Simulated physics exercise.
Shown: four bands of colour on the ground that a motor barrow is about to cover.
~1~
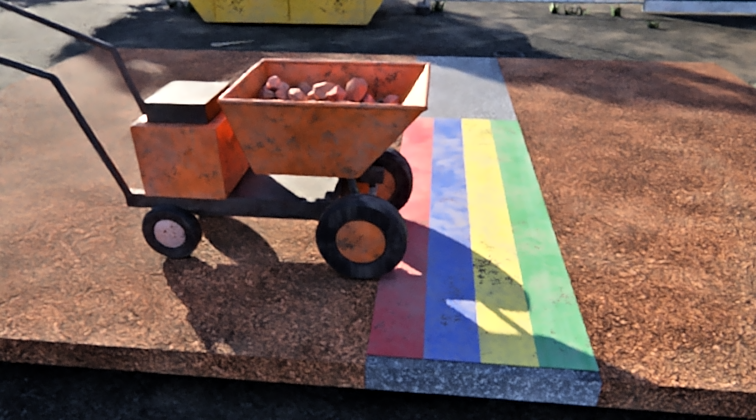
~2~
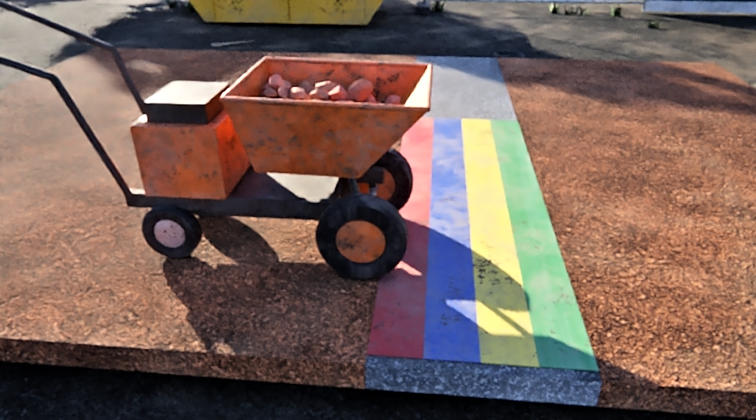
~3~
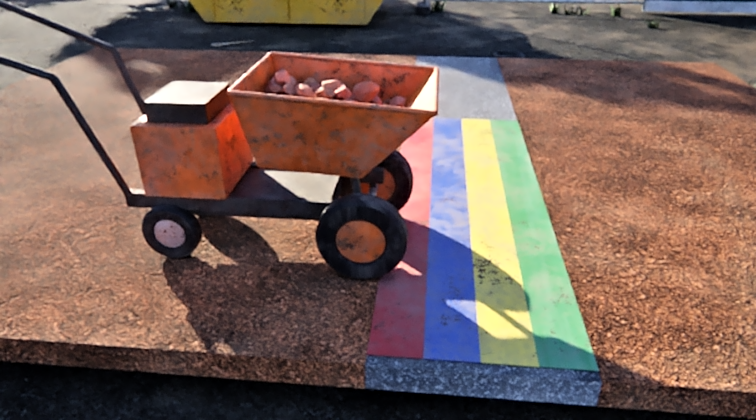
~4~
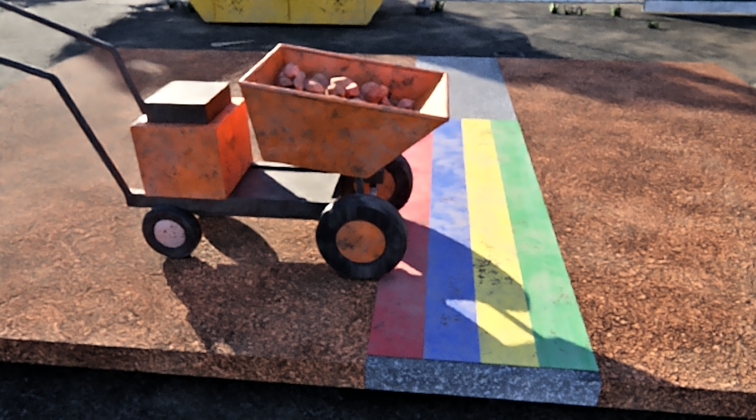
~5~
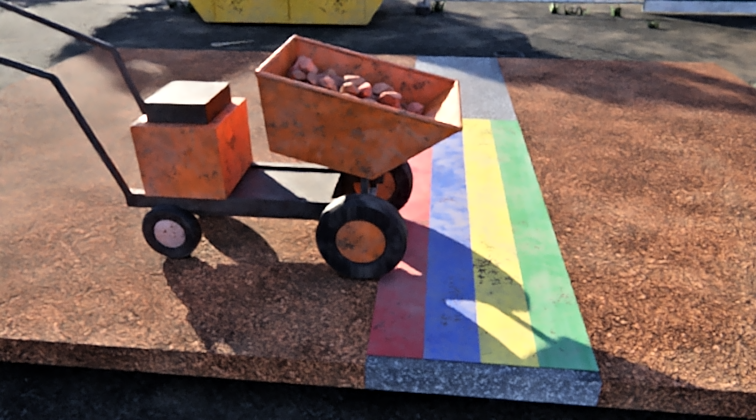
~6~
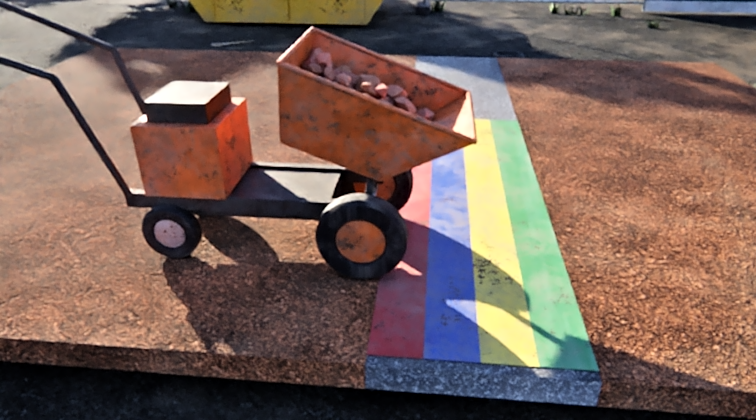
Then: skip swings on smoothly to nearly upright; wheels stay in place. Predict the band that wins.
The green one.
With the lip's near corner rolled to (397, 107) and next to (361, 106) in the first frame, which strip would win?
The green one for the first spot, the strip in yellow for the second.
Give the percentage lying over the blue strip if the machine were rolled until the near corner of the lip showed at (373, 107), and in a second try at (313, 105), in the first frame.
In order, close to 10 and 30 in a hundred.
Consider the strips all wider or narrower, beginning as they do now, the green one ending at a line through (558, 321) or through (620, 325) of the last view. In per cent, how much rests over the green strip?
Near 20 in a hundred and near 30 in a hundred.
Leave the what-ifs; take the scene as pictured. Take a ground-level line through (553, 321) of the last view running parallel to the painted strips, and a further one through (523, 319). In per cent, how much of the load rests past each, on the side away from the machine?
Around 50 per cent for the first, around 70 per cent for the second.
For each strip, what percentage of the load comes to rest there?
The red strip takes 0 per cent, the blue strip 0, the yellow strip 5 and the green strip 35.
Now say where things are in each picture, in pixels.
The first frame shows lip of the skip (425, 108), level; top of the load (323, 107), lumps of rubble; red strip (400, 306); blue strip (451, 309); yellow strip (503, 313); green strip (555, 316).
The second frame shows lip of the skip (427, 110), tipped barely; top of the load (301, 96).
The third frame shows lip of the skip (435, 113), tipped barely; top of the load (307, 94).
The fourth frame shows lip of the skip (447, 120), tipped a little; top of the load (316, 90).
The fifth frame shows lip of the skip (460, 129), tipped a little; top of the load (309, 91).
The sixth frame shows lip of the skip (475, 142), tipped clearly; top of the load (323, 85); red strip (400, 306); blue strip (451, 309); yellow strip (503, 313); green strip (555, 316).
Just after the last frame, skip tipped steeply; every one in the skip.
A moment on, skip tipped right over; the larger part in the skip; just a few over the yellow strip; about a tenth over the green strip; just a few off the paint.
Further on, skip tipped right over; roughly a third in the skip; about a tenth over the yellow strip; roughly a third over the green strip; roughly a quarter off the paint.
When it is over, skip tipped right over; roughly a quarter in the skip; not one over the red strip; not one over the blue strip; about a tenth over the yellow strip; roughly a third over the green strip; roughly a third off the paint.
